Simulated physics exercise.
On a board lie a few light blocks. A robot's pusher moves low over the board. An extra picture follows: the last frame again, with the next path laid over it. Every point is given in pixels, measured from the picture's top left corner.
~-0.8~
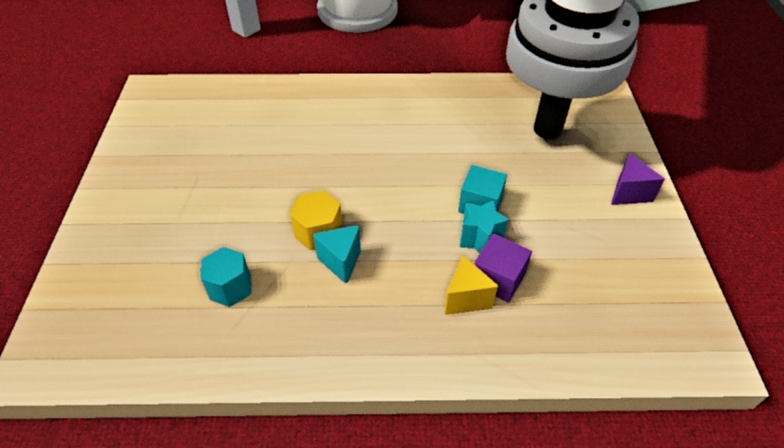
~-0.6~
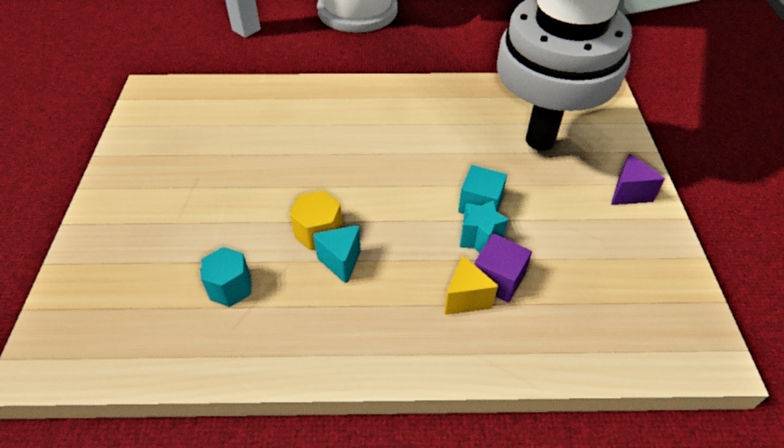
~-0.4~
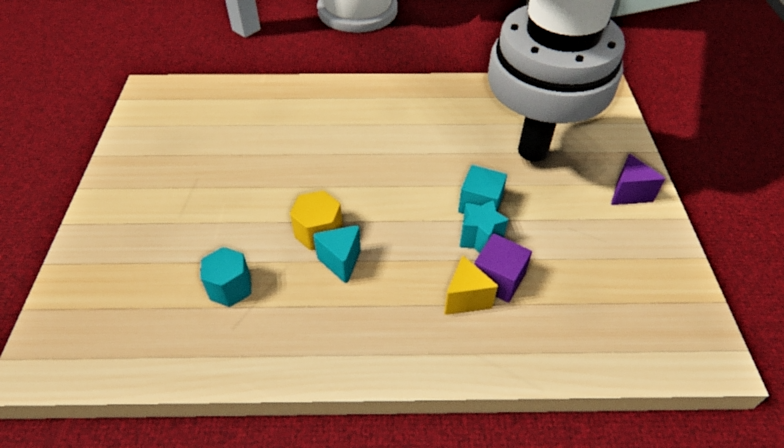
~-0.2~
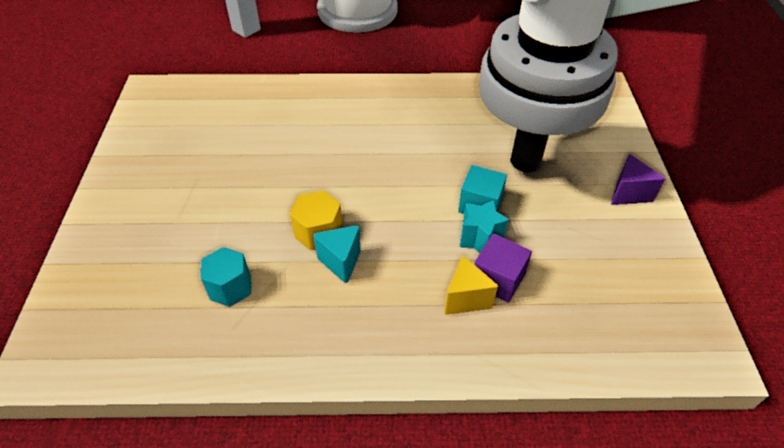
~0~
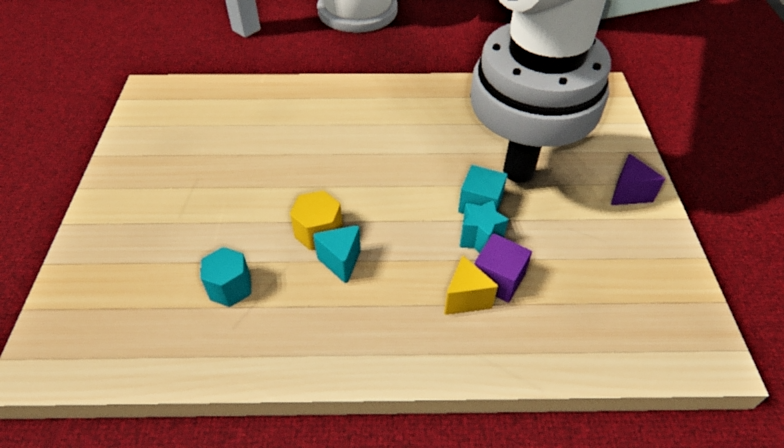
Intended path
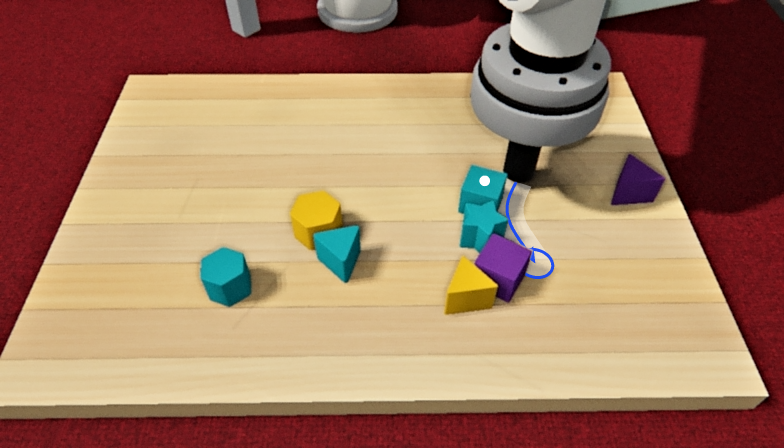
Robot arm's black-tipped pusher moving slowly down and left over a wooden board toward a turquoise block, all the blocks staying still.
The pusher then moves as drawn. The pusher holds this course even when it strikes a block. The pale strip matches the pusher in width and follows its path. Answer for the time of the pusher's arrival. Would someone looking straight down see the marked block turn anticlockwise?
No, that is not how it ends up.
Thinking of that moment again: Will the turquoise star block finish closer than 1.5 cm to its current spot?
I expect not.
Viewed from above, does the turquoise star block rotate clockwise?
No - that is not the case.
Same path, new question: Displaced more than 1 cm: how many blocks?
That's two.
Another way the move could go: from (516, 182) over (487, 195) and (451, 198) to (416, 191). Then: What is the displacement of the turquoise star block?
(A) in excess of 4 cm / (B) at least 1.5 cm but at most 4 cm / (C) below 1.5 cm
B - at least 1.5 cm but at most 4 cm.
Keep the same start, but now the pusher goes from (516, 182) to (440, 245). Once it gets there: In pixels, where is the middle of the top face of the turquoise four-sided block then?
I'd guess (406, 209).
Path on the board, from (516, 182) over (507, 206) and (516, 234) to (535, 263); the dot is on the turquoise four-sided block.
What follows on the original path. One third of the way, pusher (509, 197); turquoise star block (471, 225), turned 25° anticlockwise; turquoise four-sided block (474, 188), turned 35° clockwise.
Two thirds of the way, pusher (518, 225); turquoise star block (469, 226), turned 35° anticlockwise; turquoise four-sided block (474, 191), turned 55° clockwise.
At the end, pusher (538, 254); turquoise star block (469, 226), turned 35° anticlockwise; turquoise four-sided block (474, 191), turned 55° clockwise; purple four-sided block in place.
